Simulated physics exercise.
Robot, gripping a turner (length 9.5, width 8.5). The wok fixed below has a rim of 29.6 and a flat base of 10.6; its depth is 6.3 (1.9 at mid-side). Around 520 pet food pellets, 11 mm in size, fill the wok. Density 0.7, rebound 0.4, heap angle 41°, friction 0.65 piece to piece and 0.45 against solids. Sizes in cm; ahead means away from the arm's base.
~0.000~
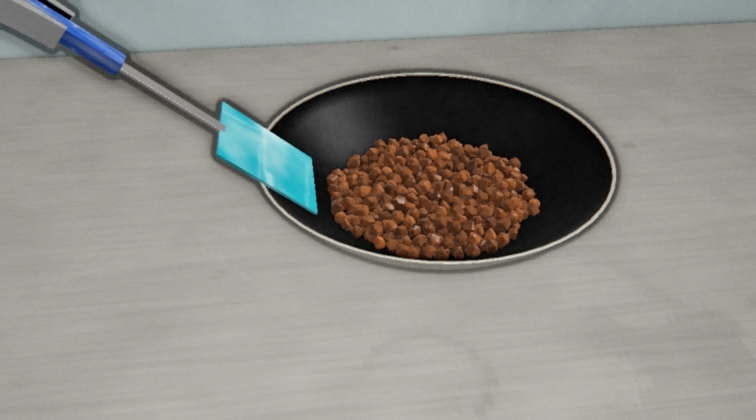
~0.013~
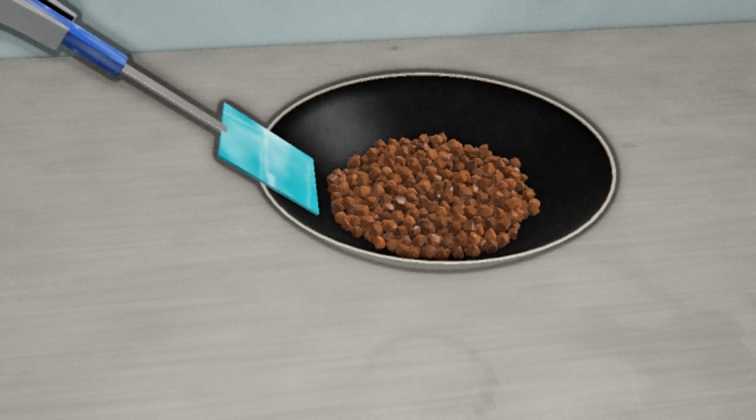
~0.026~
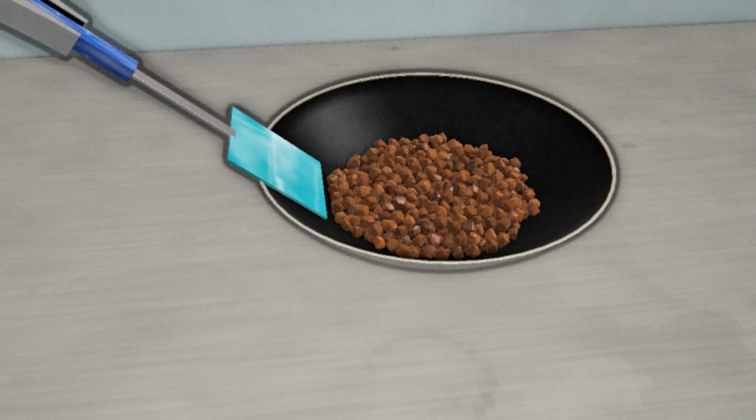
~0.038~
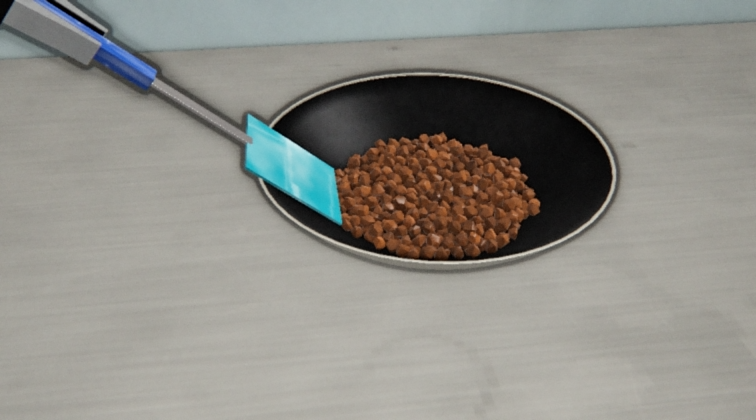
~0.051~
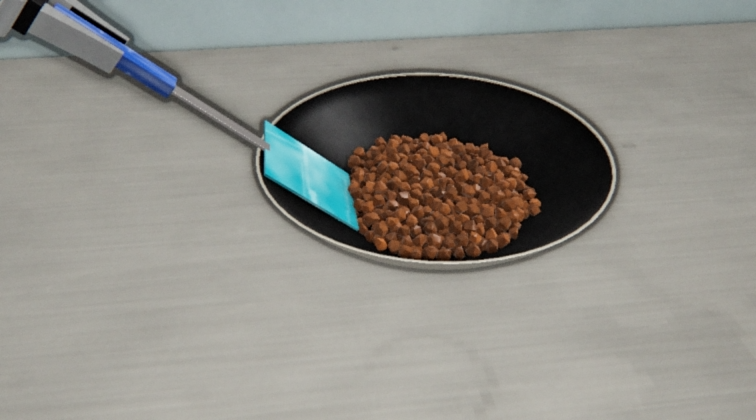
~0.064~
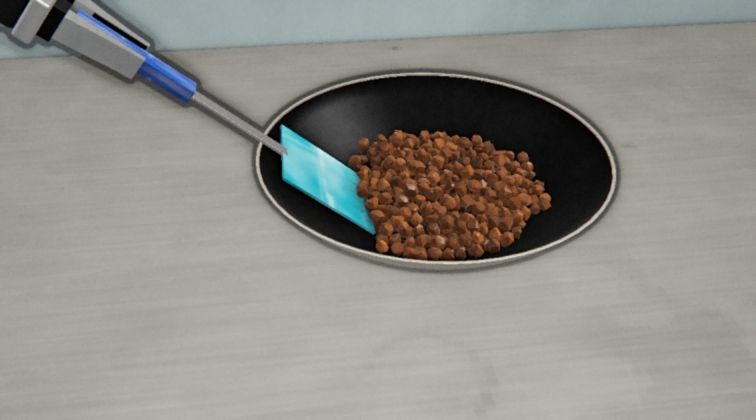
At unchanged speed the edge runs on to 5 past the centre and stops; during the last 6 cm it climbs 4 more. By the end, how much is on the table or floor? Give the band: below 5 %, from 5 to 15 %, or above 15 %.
Band: From 5 to 15 %.
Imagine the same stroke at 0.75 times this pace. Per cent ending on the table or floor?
Around 0 percent would finish on the table or floor.
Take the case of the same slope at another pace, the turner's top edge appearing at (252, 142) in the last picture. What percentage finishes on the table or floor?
About 0 per cent.
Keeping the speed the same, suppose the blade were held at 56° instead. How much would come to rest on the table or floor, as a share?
About 5 per cent.
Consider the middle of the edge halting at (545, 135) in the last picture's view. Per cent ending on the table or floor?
Estimate: Approx. 40 %.
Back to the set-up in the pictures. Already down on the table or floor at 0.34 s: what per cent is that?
Around 2 percent.
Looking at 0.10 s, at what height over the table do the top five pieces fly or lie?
Height: Approx. 6 cm.
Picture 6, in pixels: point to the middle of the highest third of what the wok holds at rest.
About (538, 163).
By 0.10 s, sloping 41°, highest piece 6 above the table; 522 in the wok.
By 0.13 s, sloping 41°, highest piece 8 above the table; 522 in the wok.
By 0.34 s, sloping 41°, highest piece 9 above the table; 485 in the wok, 13 on the table or floor, 24 on the blade or in flight.
By 1.39 s, sloping 41°, highest piece 7 above the table; 484 in the wok, 38 on the table or floor.
Final count, 484 in the wok, 38 on the table or floor. That is 7 % on the table or floor.
